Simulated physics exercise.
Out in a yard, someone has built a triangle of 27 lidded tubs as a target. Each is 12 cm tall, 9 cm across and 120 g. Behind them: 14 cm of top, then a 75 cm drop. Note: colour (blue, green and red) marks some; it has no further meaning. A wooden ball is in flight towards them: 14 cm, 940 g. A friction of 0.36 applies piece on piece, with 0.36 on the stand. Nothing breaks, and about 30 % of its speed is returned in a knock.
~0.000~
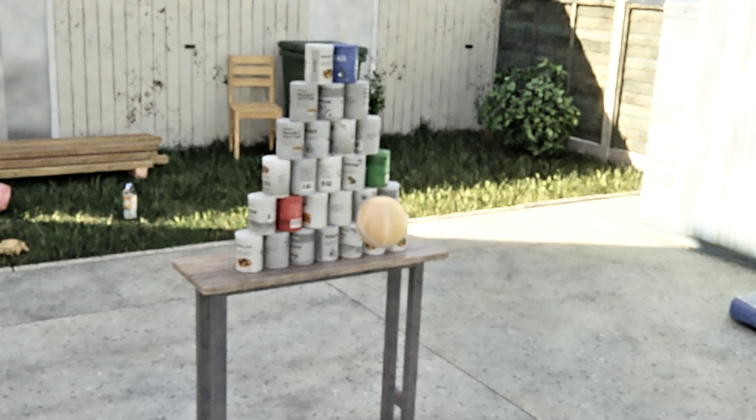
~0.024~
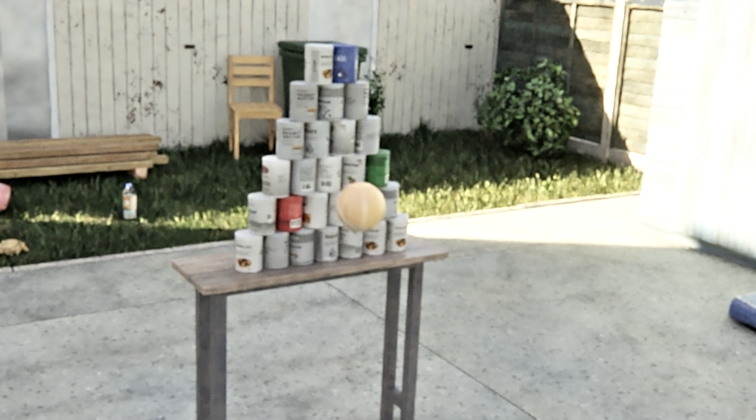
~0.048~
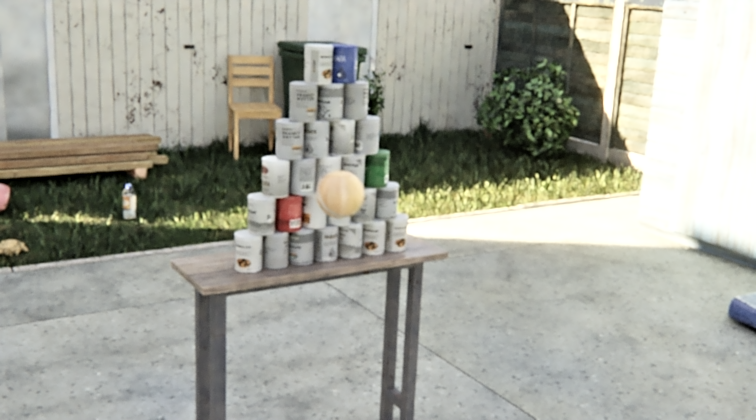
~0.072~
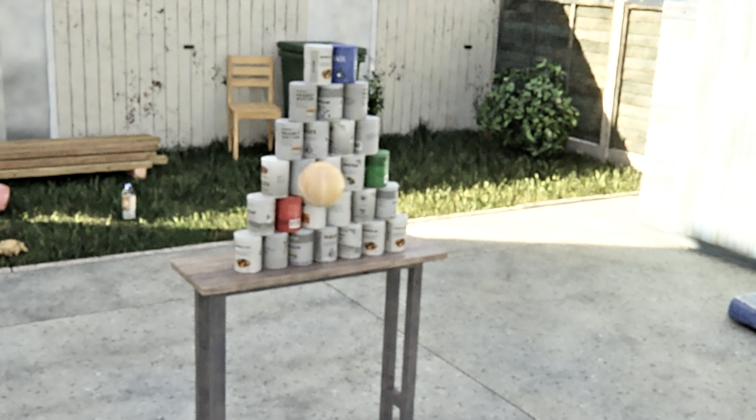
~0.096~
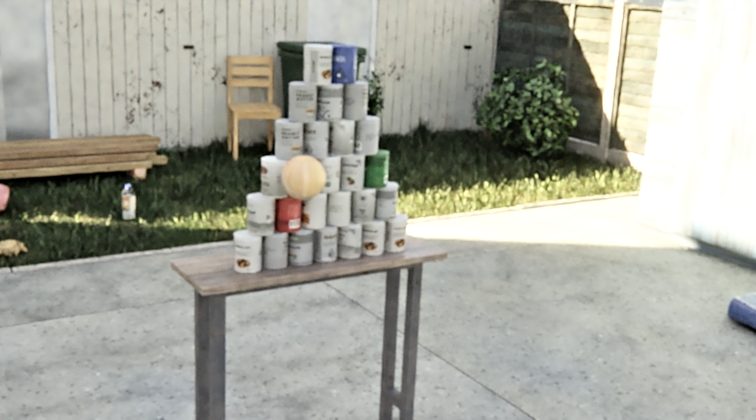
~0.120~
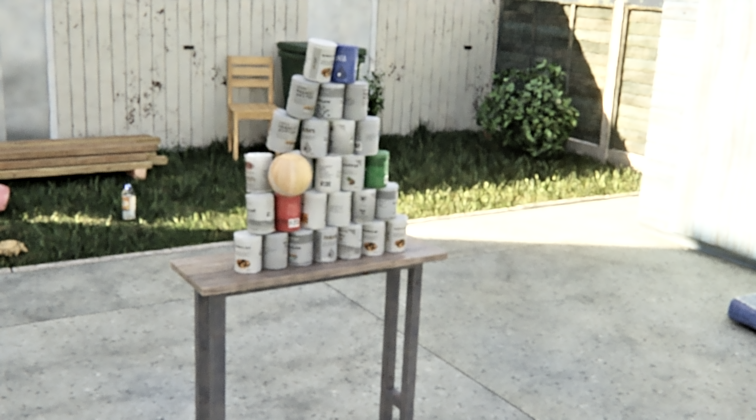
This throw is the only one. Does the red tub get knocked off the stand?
Yes, I expect it to be gone.
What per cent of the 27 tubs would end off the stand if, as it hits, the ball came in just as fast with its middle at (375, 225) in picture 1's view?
Result if so: 40 per cent.
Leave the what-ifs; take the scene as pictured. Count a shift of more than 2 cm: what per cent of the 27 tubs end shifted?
40 in a hundred end up shifted.
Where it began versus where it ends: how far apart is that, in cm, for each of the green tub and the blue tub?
The green one ends around 0 cm from its start and the blue one around 60 cm.
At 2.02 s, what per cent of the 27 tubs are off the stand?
30 per cent.
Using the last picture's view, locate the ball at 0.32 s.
Roughly at pixel (218, 166).
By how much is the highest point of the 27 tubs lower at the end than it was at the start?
Something like 12 cm, give or take.
By 0.32 s, ball still moving; none of the 27 tubs off the stand, 13 disturbed; red tub on its side; blue tub moved 15 mm.
By 0.73 s, ball still moving; 7 of the 27 tubs off the stand; red tub on its side.
By 1.32 s, ball still moving; 7 of the 27 tubs off the stand; red tub on its side; blue tub upside down.
By 2.02 s, ball still moving; 8 of the 27 tubs off the stand; red tub on its side; blue tub on its side.
When it is over (2.4 s), ball rolling away; 8 of the 27 tubs off the stand; red tub on its side; blue tub on its side; green tub unmoved. In pixels of the last frame, middles, blue tub near (249, 221).
